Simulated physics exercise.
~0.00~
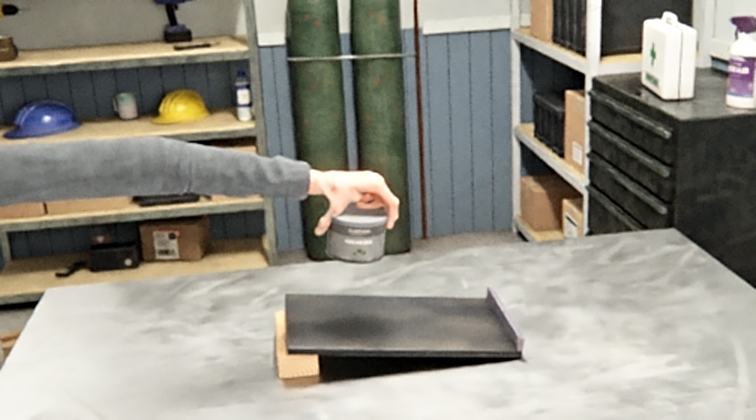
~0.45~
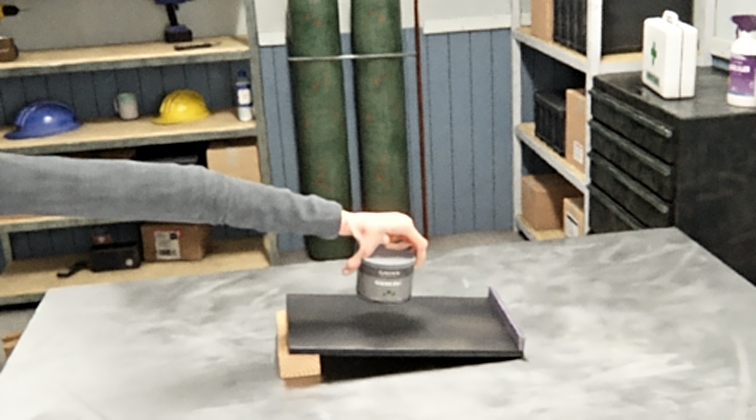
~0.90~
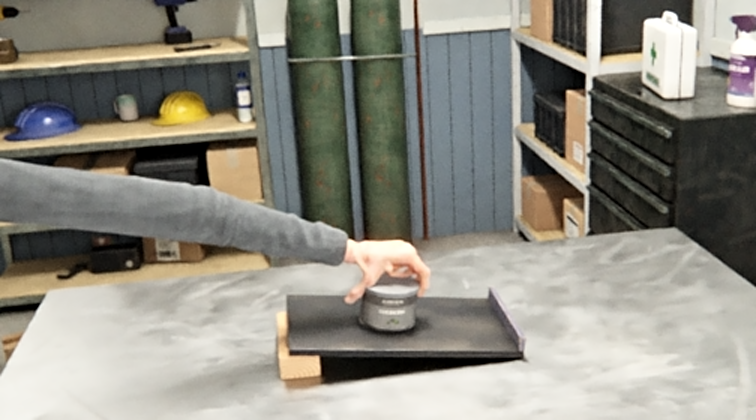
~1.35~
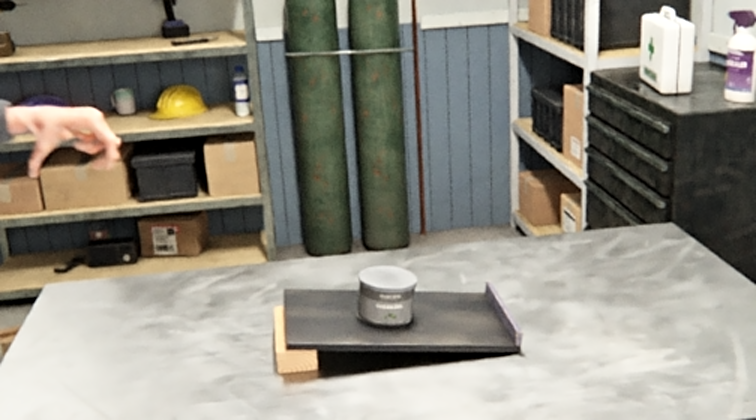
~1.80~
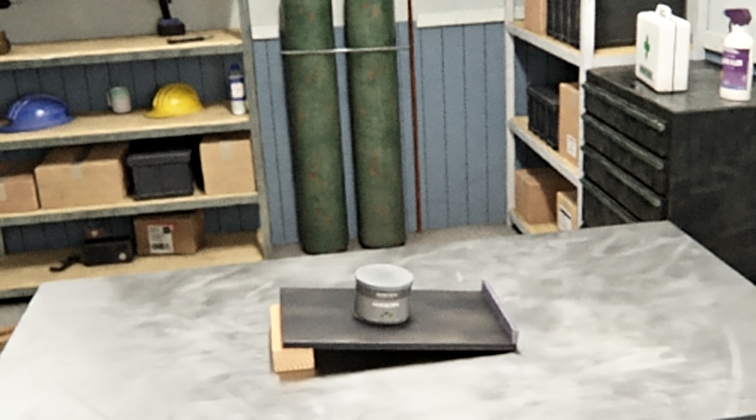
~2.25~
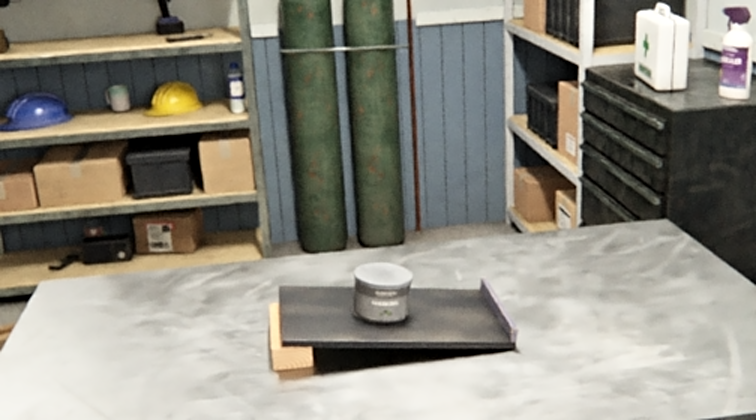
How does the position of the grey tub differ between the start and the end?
At the start the grey tub is held in the air by a hand above the dark board. At the end it is lower and slightly further right, resting on the board by itself.
